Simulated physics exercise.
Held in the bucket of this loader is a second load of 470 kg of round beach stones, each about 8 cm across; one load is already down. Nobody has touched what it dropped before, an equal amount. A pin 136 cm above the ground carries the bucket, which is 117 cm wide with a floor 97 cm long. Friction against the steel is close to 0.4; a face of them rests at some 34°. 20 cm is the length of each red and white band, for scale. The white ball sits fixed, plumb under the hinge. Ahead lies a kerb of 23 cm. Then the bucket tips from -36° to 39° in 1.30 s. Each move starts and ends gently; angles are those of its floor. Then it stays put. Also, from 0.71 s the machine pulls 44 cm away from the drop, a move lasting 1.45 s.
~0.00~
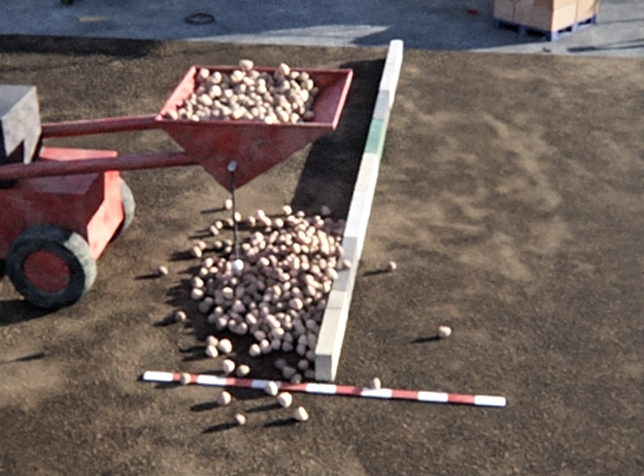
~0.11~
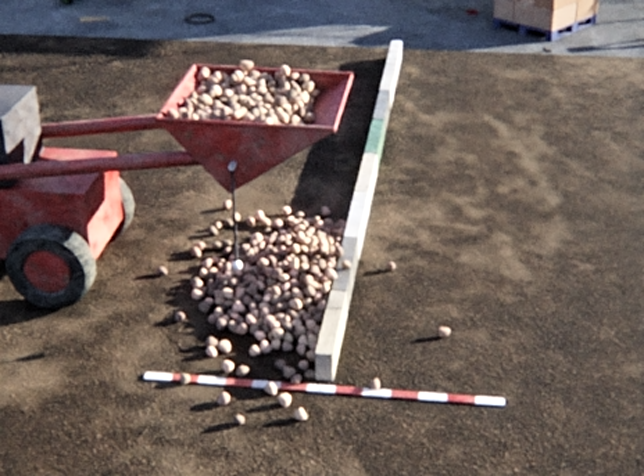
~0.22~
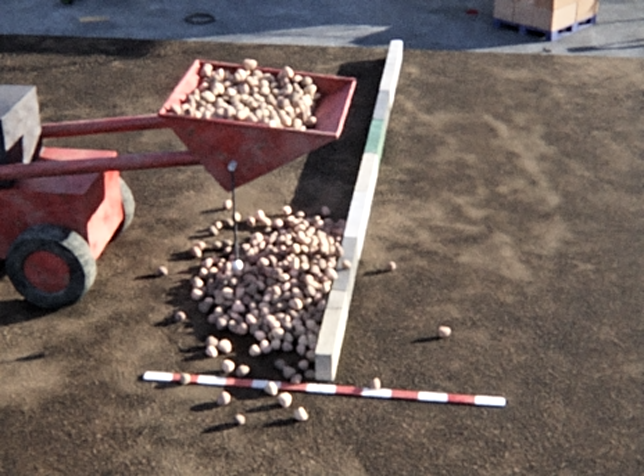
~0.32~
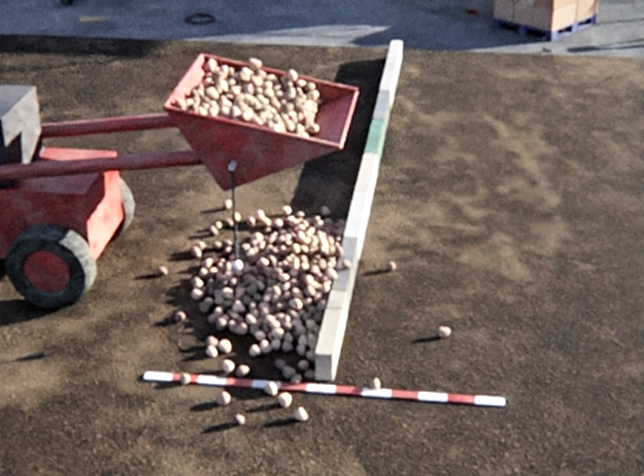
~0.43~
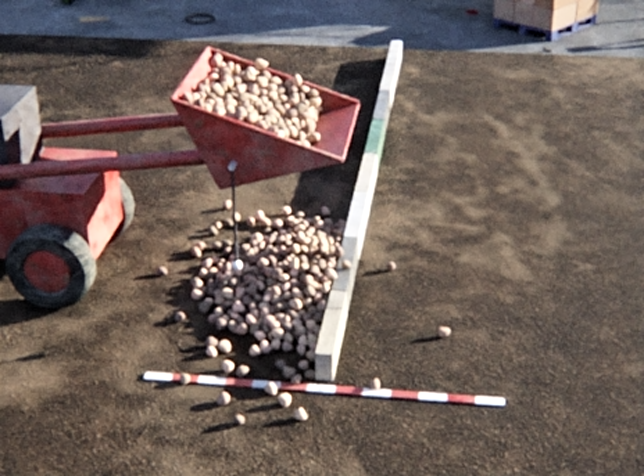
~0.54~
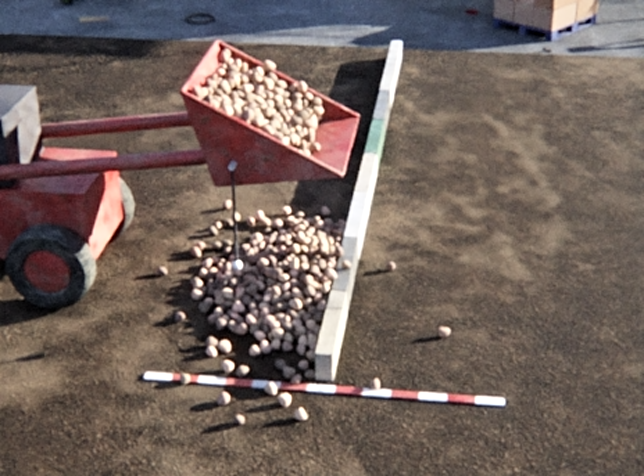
A red bucket full of pale, rounded stones, carried on two arms by a red wheeled machine at left, tilts steadily, its rear rising and its right lip dipping slightly, while the stones shift inside. Below it, a similar heap rests against a long whitish kerb with a green section, near a red-and-white striped rod. The fixed, raised view shows sunlit dark ground, with boxes on a blue pallet at top right.
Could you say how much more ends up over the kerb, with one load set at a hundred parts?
I'd put it at 48 parts in every hundred.
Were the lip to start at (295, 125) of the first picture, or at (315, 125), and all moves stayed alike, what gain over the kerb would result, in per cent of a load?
Around 15 percent, then around 30 percent.
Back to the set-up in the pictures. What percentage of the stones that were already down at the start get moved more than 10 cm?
Around 5 in a hundred.
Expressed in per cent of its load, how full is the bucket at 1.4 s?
Around 35 in a hundred.
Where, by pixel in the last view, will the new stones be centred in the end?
Roughly pixel (347, 277) in the last view.
After 1.0 s the floor is at 28°; in per cent of one load, 98 in the bucket, 101 on this side of the kerb, 1 over the kerb; the foremost stones are at (365, 251).
After 1.4 s the floor is at 39°; in per cent of one load, 34 in the bucket, 149 on this side of the kerb, 17 over the kerb; the foremost stones are at (409, 285).
After 2.6 s the floor is at 39°; in per cent of one load, 0 in the bucket, 151 on this side of the kerb, 48 over the kerb; the foremost stones are at (594, 313).
After 5.3 s the floor is at 39°; in per cent of one load, 0 in the bucket, 151 on this side of the kerb, 48 over the kerb; the foremost stones are at (605, 315). Net gain over the kerb, 48.
